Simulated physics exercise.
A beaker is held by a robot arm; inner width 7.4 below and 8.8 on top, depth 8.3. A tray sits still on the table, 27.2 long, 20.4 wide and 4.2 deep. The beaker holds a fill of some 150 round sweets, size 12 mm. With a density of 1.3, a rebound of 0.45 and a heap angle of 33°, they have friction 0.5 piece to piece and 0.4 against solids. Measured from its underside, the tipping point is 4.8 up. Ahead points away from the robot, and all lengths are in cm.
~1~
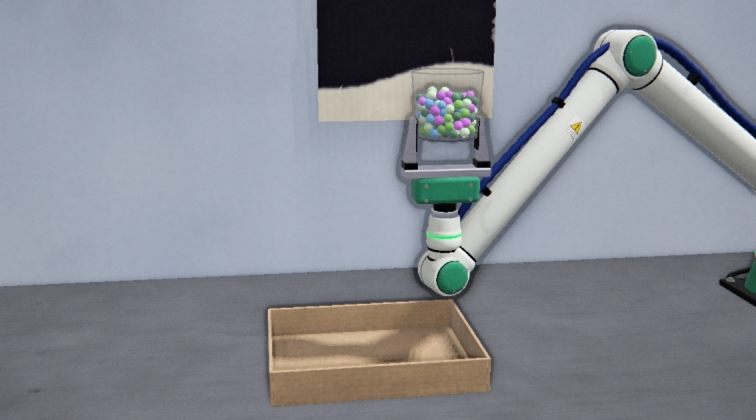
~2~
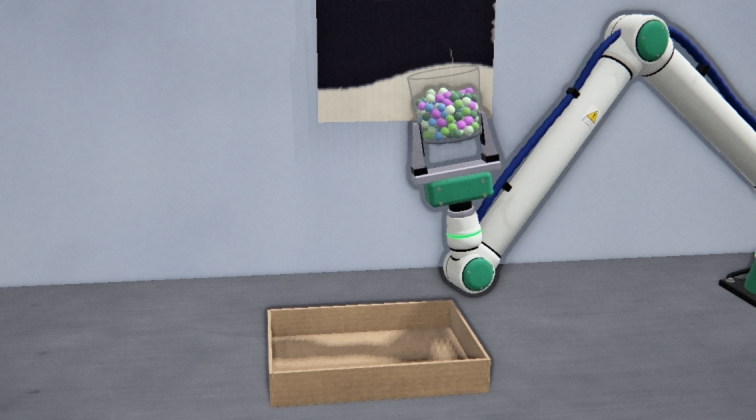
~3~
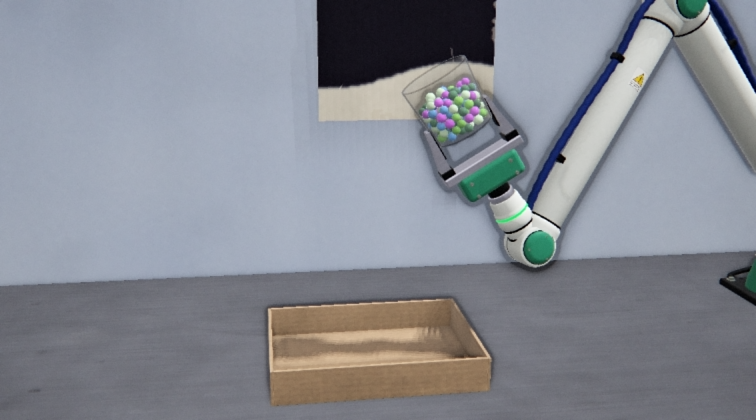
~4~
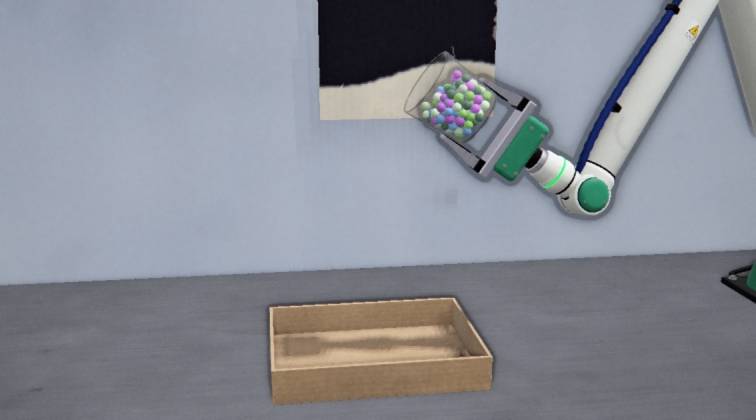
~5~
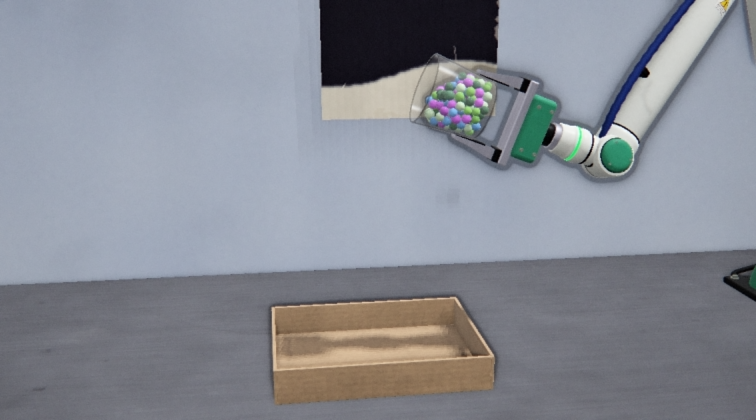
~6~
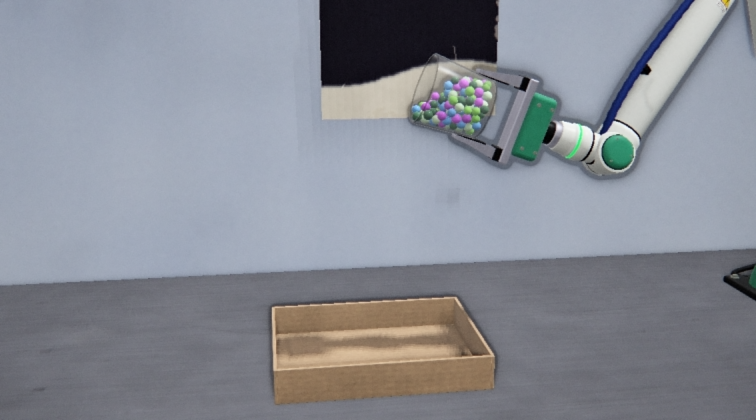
Against a pale blue-grey wall, a white and green robot arm tilting a clear beaker of colourful balls leftward above an open tray.
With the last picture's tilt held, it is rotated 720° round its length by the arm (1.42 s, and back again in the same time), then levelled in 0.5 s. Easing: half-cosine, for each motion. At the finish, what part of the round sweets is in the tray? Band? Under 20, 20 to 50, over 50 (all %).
Band: 20 to 50 %.
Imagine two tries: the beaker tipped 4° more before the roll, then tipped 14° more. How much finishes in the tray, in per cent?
About 50 and 80 per cent.
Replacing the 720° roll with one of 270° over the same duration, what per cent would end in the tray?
Then roughly 25 per cent.
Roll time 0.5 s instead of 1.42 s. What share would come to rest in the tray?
Around 10 %.
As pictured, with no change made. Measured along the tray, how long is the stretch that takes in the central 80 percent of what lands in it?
Spread length: Approx. 20 cm.
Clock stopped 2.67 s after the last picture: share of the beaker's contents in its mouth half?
It comes to around 25 per cent, more or less.
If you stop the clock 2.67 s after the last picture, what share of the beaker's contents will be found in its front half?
The answer works out at some 30 percent.
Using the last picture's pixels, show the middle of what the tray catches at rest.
Centre point: Close to (340, 356).
Then, 1.34 s later, tipped 70°, highest piece 38 above the table; 120 in the beaker, 24 in the tray, 6 in flight or on a rim.
Then, 2.67 s later, tipped 70°, highest piece 38 above the table; 99 in the beaker, 48 in the tray, 1 on the table or floor, 2 in flight or on a rim.
Then, 3.54 s later, upright, highest piece 38 above the table; 98 in the beaker, 51 in the tray, 1 on the table or floor.
Then, 4.24 s later, upright, highest piece 38 above the table; 98 in the beaker, 51 in the tray, 1 on the table or floor.
At rest, 98 in the beaker, 51 in the tray, 1 on the table or floor. That is 34 % in the tray.
